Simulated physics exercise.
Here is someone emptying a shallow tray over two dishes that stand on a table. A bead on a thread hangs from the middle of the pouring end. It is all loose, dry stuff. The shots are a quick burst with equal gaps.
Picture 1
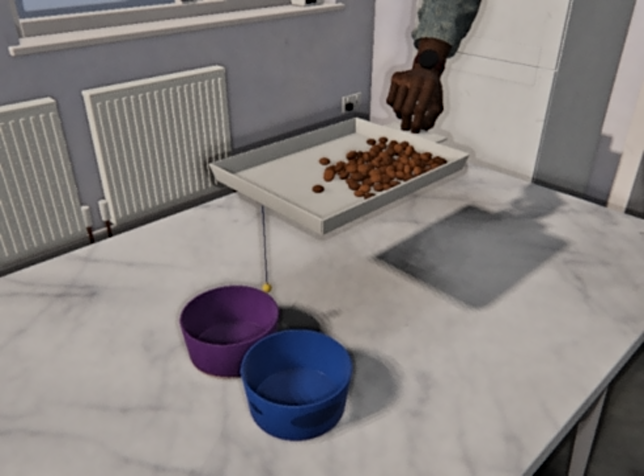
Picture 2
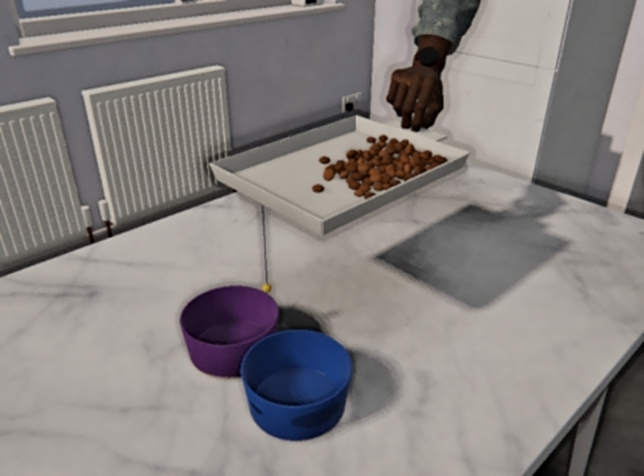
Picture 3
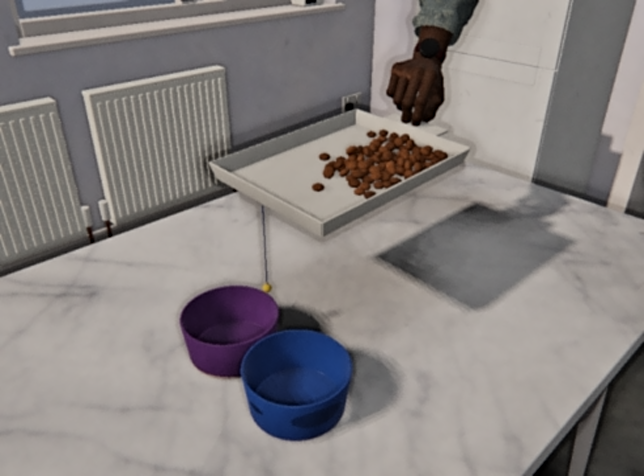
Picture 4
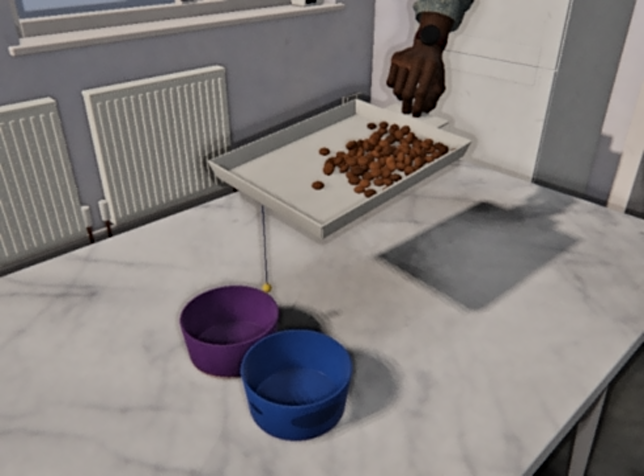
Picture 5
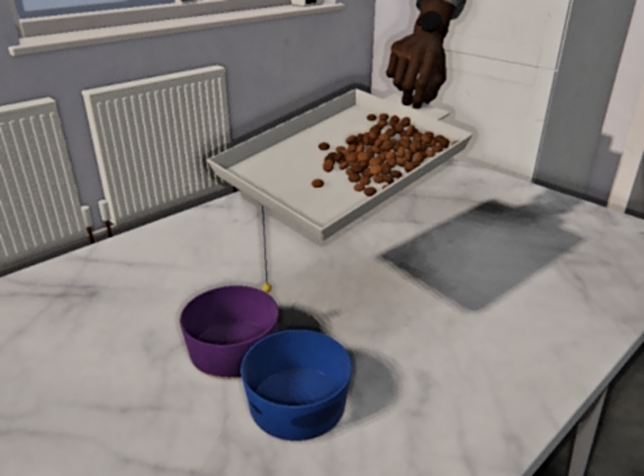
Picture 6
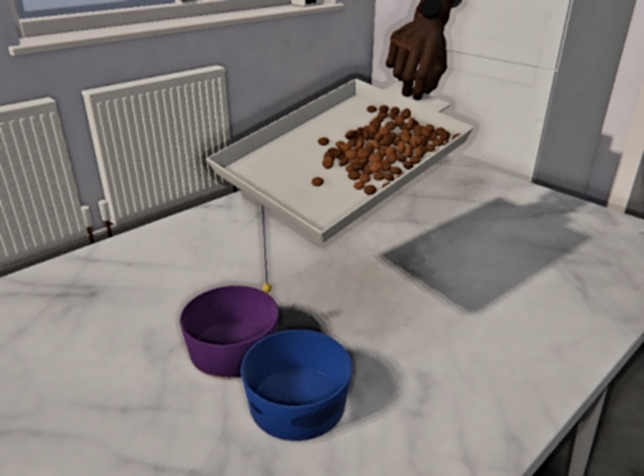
At first a hand holds a shallow white tray of brown pieces level above a purple dish and a blue dish on a marble table, a bead hanging on a thread. Then the hand raises the far end slightly, and the tray tips a little, its pouring end dipping toward the right corner, while the heap stays bunched on it.
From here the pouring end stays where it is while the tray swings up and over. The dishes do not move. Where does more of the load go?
Fuller: The right-hand dish.
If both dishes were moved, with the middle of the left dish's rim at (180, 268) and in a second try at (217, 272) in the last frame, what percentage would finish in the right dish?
First some 0, then 30 per cent.
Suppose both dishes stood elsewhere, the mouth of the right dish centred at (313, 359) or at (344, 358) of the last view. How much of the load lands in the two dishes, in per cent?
First some 90, then 80 per cent.
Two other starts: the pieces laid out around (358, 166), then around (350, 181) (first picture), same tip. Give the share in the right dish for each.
First some 70, then 70 per cent.
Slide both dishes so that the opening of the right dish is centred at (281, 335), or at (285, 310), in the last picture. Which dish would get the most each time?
The first try: The right one. The second: The right one.
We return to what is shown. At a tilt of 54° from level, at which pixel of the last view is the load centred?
Roughly at (334, 197).
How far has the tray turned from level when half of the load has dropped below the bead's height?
Near 90 degrees.
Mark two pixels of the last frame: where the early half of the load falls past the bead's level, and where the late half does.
First near (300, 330), later near (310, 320).
Just after the last frame, tray tipped steeply; almost all on the tray; just a few in the air.
A moment on, tray tipped right over; roughly a quarter on the tray; roughly half in the right dish; just a few in the left dish; about a tenth outside both; about a tenth in the air.
Further on, tray tipped past a quarter turn; roughly two thirds in the right dish; just a few in the left dish; roughly a quarter outside both.
When it is over, tray tipped past a quarter turn; roughly two thirds in the right dish; just a few in the left dish; roughly a quarter outside both.
